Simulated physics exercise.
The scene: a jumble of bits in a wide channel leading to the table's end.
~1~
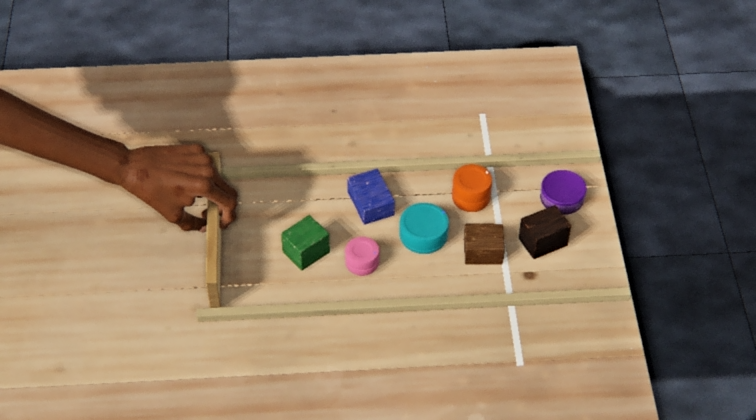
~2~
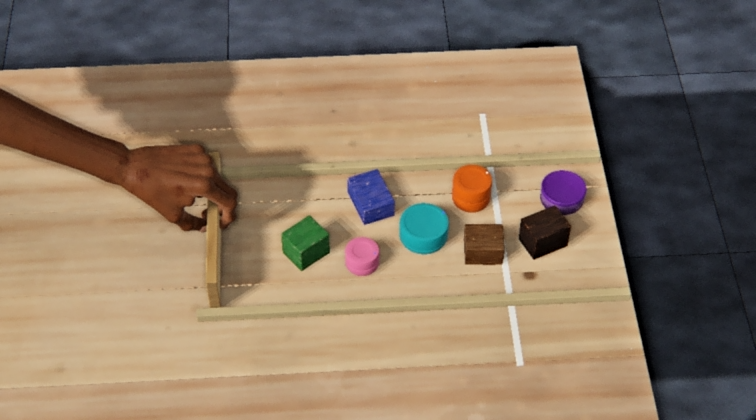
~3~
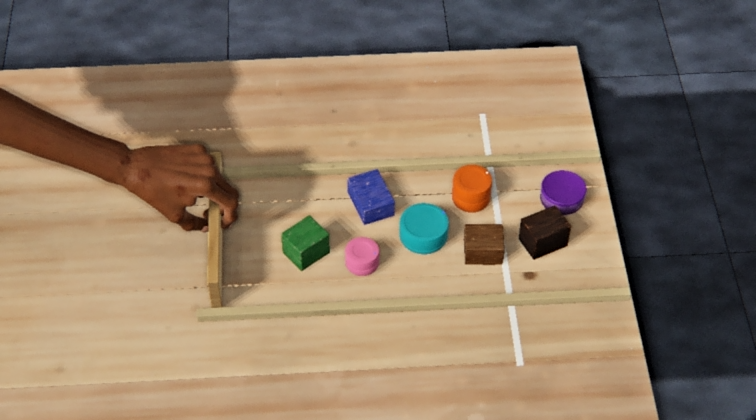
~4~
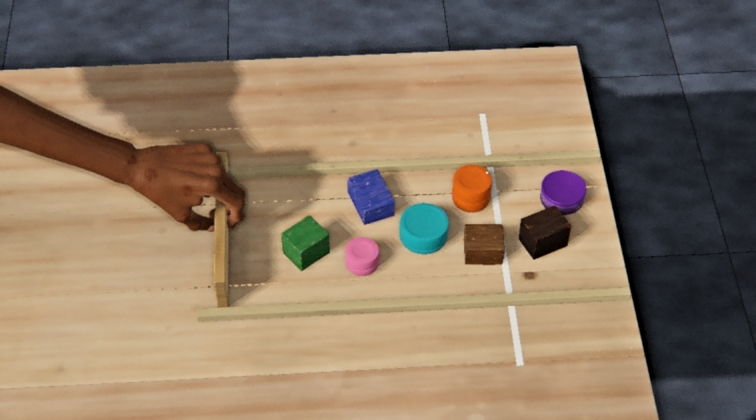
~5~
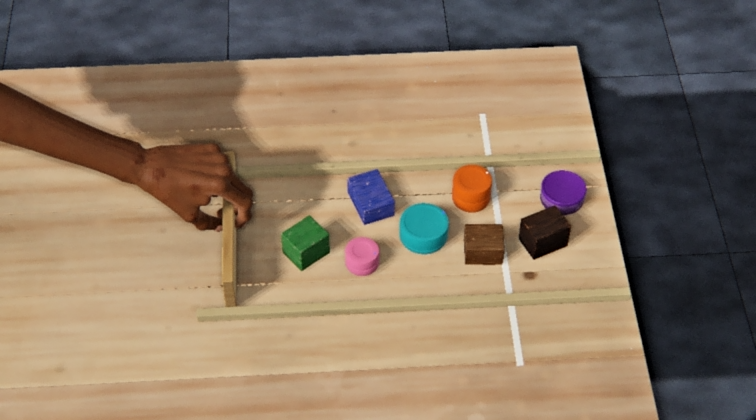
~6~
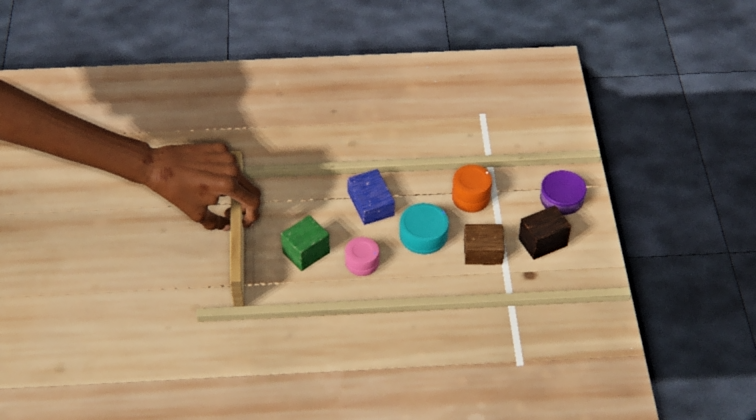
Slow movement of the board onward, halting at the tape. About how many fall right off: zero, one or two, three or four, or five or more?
Looks like not a single one goes over the edge.
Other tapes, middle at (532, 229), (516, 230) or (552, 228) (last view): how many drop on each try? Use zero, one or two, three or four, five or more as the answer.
In turn: Either one or two, none, one to two.
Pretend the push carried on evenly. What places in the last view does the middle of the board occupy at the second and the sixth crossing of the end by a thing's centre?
The middle sits near (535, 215) at the first moment and near (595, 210) at the second.
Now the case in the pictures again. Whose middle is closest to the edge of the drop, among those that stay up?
Answer: The purple tub.
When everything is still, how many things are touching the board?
That would be 3 of them.
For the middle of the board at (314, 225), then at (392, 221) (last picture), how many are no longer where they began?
2, then 5.
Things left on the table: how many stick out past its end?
It totals 0.
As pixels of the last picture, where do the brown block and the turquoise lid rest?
The brown block ends at (559, 261) and the turquoise lid at (554, 218).
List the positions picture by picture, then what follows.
Purple tub (563, 192); black block (545, 232); brown block (484, 244); board (215, 229); tape (500, 230), in the first picture.
Black block (545, 232); blue block (371, 197), in the second picture.
Brown block (484, 244); turquoise lid (424, 229), in the third picture.
Purple tub (563, 193); green block (306, 243), in the fourth picture.
Black block (545, 232); orange lid (472, 189), in the fifth picture.
Purple tub (563, 193); black block (545, 232); brown block (484, 244); board (238, 228); tape (500, 230), in the sixth picture.
Soon after, none off yet; purple tub at rest near (563, 193); black block at rest near (545, 232); brown block at rest near (484, 244).
In the end, the number that fall off is zero.
